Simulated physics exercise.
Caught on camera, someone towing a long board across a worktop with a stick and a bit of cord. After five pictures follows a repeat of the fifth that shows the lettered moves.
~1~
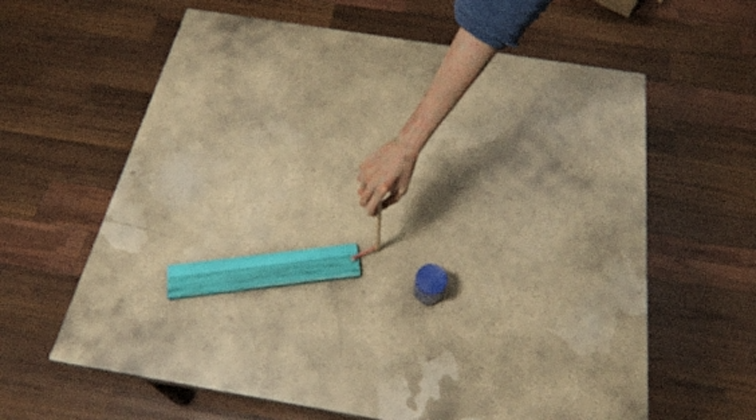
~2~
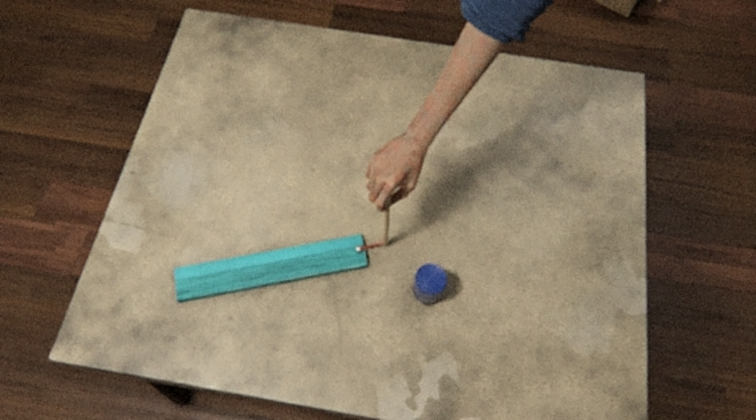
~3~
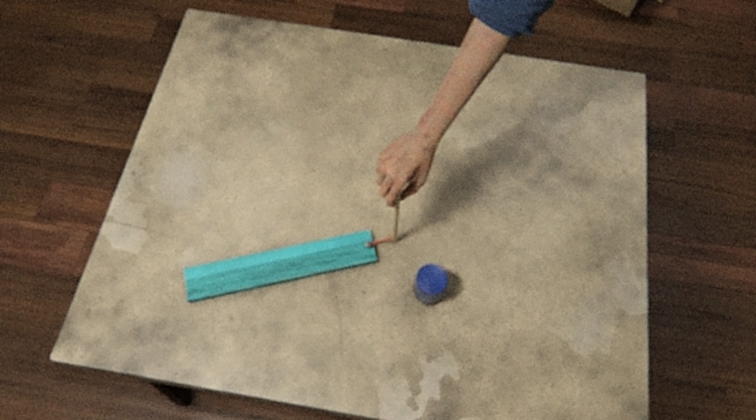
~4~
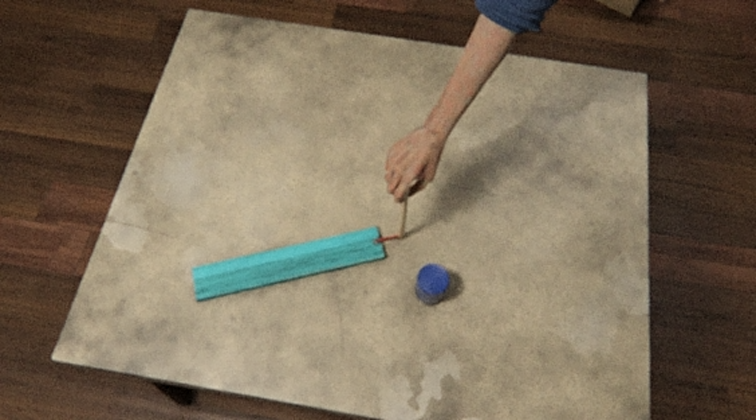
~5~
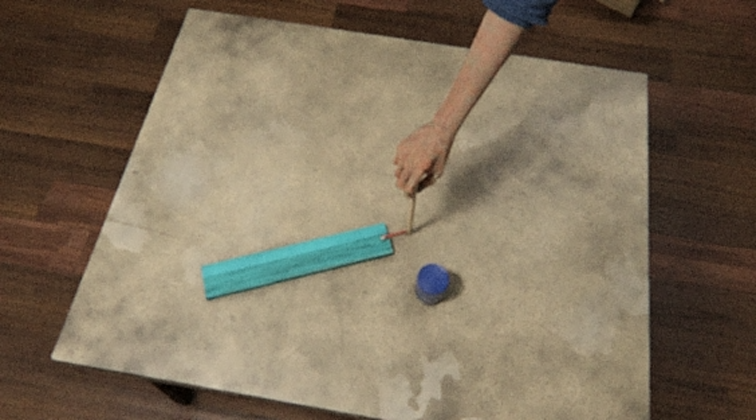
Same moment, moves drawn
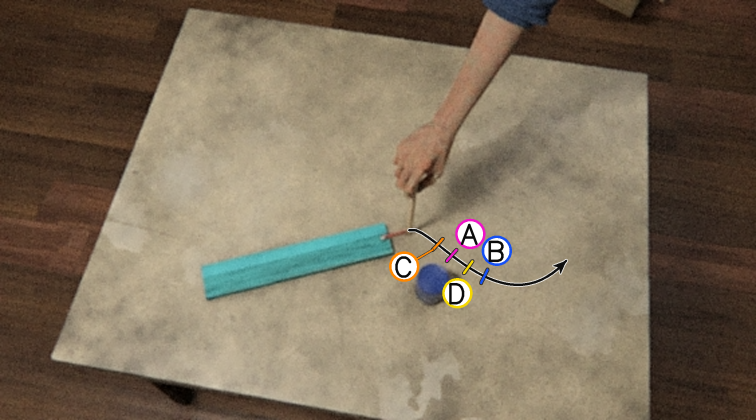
A turquoise board slides slightly right as a hand pulls it with a stick and cord.
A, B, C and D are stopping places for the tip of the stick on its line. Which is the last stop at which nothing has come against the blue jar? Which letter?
Stop at A.
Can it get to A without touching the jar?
Yes.
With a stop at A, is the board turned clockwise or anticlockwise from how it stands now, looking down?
Clockwise.
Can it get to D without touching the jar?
For that mark, no.
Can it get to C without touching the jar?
Yes.
On the marked copy, A at (452, 255); B at (484, 276); C at (438, 244); D at (468, 267); the route from (409, 230) via (489, 278) to (566, 261).
With A. Early on, foot of the stick (425, 236), middle of the board (313, 257).
Further on, foot of the stick (439, 246), middle of the board (325, 257).
At the end, foot of the stick (451, 256), middle of the board (336, 258); nothing has been touched.
As for the rest, B is too far, the jar has been hit; C is safe but short; D is too far, the jar has been hit.
